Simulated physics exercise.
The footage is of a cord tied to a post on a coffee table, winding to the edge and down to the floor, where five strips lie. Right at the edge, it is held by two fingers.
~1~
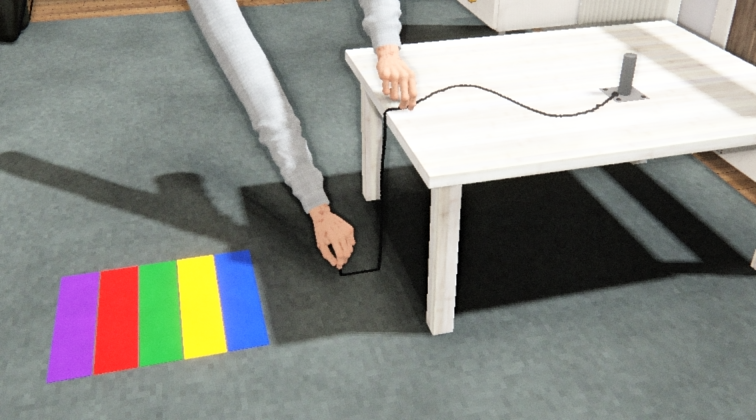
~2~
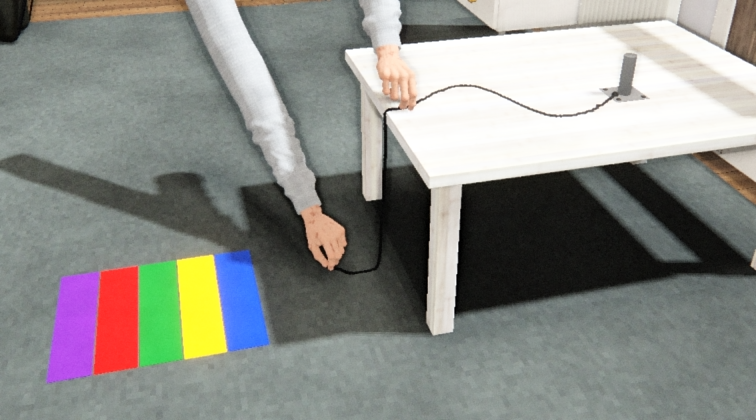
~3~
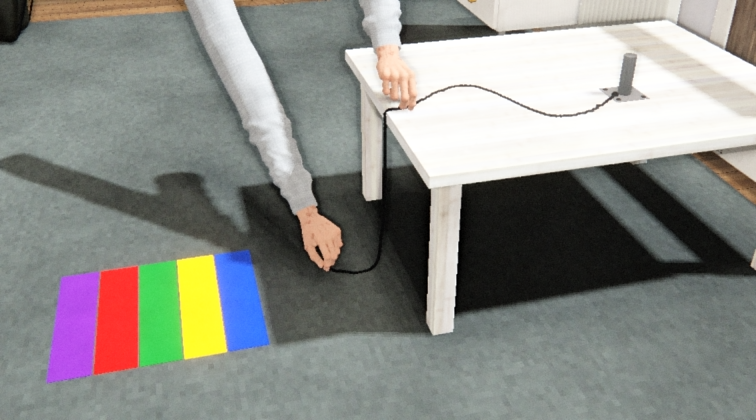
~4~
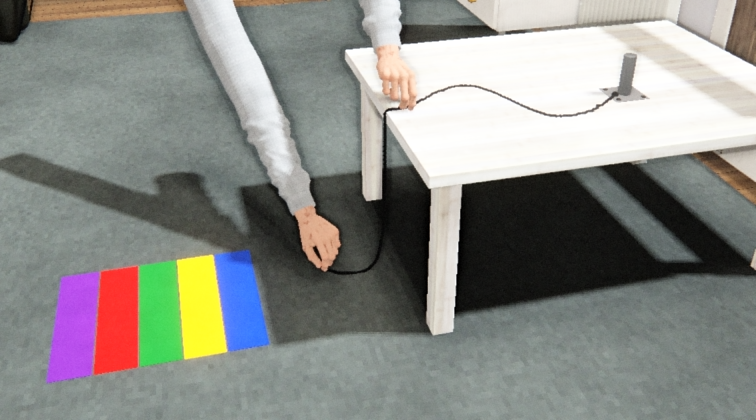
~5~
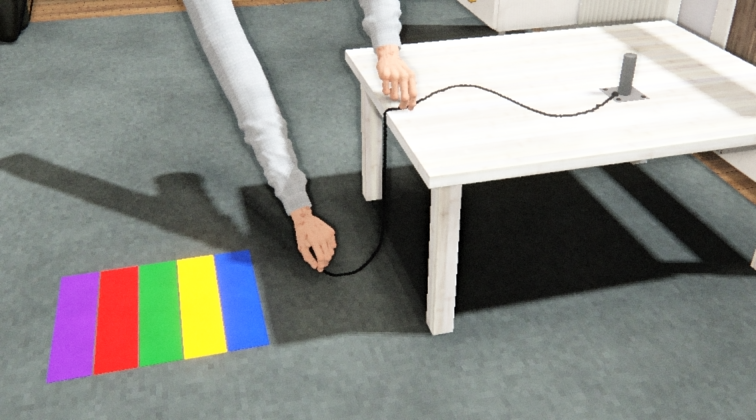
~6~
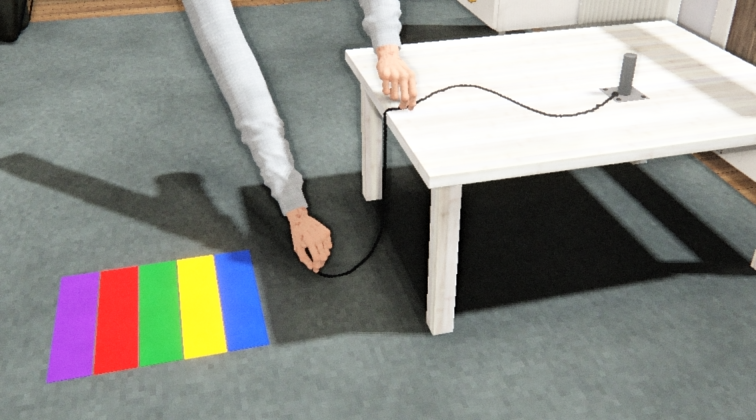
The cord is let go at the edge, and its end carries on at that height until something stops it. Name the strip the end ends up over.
Red.
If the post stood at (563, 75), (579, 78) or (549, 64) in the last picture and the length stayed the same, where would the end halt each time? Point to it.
In that order: (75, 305), (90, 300) and (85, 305).
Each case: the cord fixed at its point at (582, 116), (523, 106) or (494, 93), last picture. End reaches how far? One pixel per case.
Going try by try, I'd put it close to (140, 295), then (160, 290), and finally (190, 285).
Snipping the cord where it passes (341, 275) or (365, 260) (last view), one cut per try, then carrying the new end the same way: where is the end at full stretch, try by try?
Case by case: Roughly (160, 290), then roughly (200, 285).
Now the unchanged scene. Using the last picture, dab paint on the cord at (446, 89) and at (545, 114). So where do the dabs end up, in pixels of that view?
They finish at (389, 114) and (513, 102) respectively.
Soon after, end near (182, 288); over yellow.
After that, end near (141, 294); over green.
At the stop, end near (118, 298); over red. Over red.
